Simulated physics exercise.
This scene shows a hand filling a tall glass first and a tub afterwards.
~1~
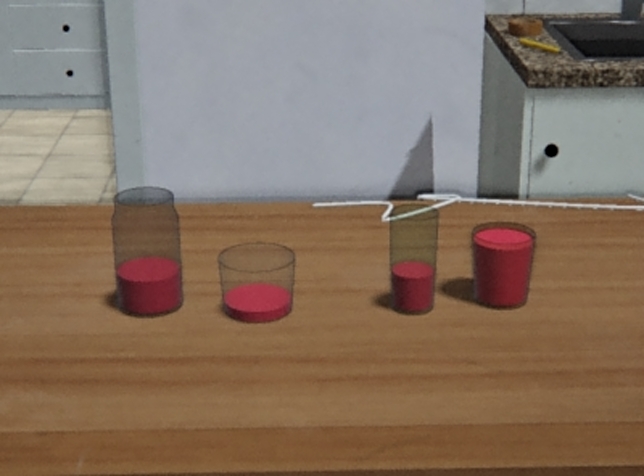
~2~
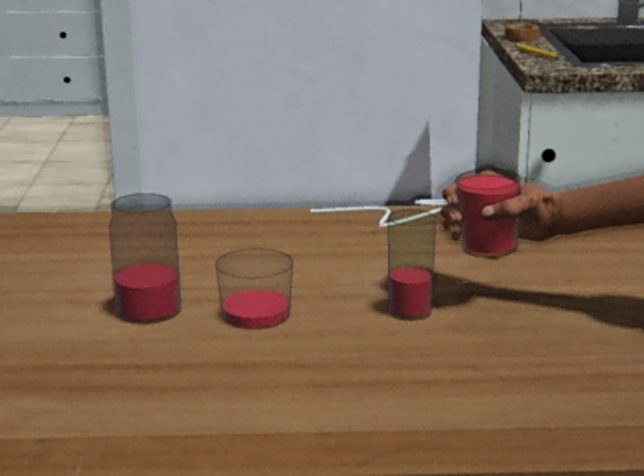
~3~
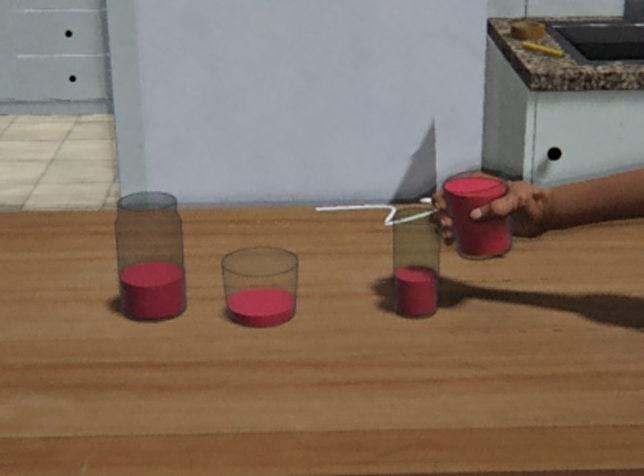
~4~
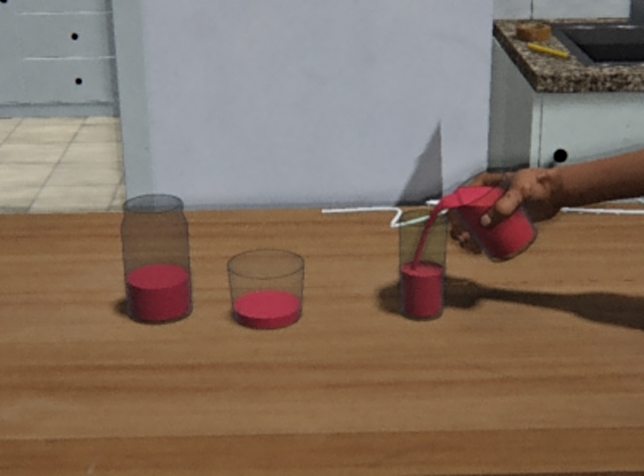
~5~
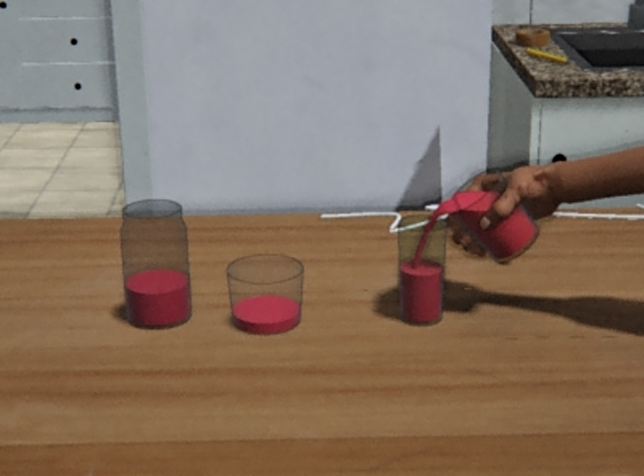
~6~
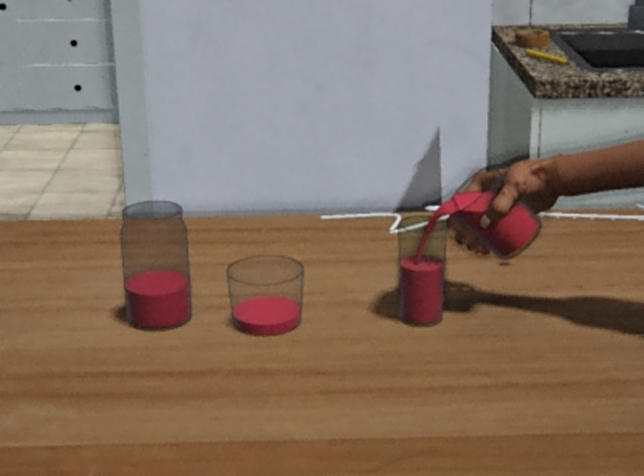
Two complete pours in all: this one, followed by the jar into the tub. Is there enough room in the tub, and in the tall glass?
Result: The tub is going to be big enough for that pour. The tall glass is going to be too small for that pour.
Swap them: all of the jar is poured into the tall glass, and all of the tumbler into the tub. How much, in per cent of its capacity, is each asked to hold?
Load vs capacity: 110 % first, then 80 %.
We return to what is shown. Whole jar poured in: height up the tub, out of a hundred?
Level at the end: Close to 65 %.
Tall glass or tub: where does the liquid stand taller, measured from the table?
The right one.
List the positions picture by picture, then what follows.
The first picture shows at the start; tumbler (502, 264) nearly full; jar (147, 249) about a third full; tall glass (413, 258) about a third full; tub (257, 282) about a quarter full.
In the second picture, a hand has the tumbler; tumbler nearly full, surface at (488, 185); tall glass about a third full, surface at (410, 276).
In the third picture, the tumbler is tipped; tumbler (480, 213) nearly full; tall glass (416, 262) about a third full.
In the fourth picture, the stream is running; tumbler (493, 214) tipped 35° with nearly all of its load; tall glass about half full, surface at (422, 269).
In the fifth picture, the stream is running; tumbler (494, 216) tipped 40° with nearly all of its load; tub (266, 294) about a quarter full.
In the sixth picture, the stream is running; tumbler (494, 213) tipped 45° with about three quarters of its load; jar about a third full, surface at (157, 284); tall glass about half full, surface at (422, 263); tub about a quarter full, surface at (267, 311).
Shortly, the tall glass is nearly full.
Then, the tall glass is full to the brim, some went over its rim.
At the finish, the tub is about two thirds full; the tall glass is full to the brim, some went over its rim.
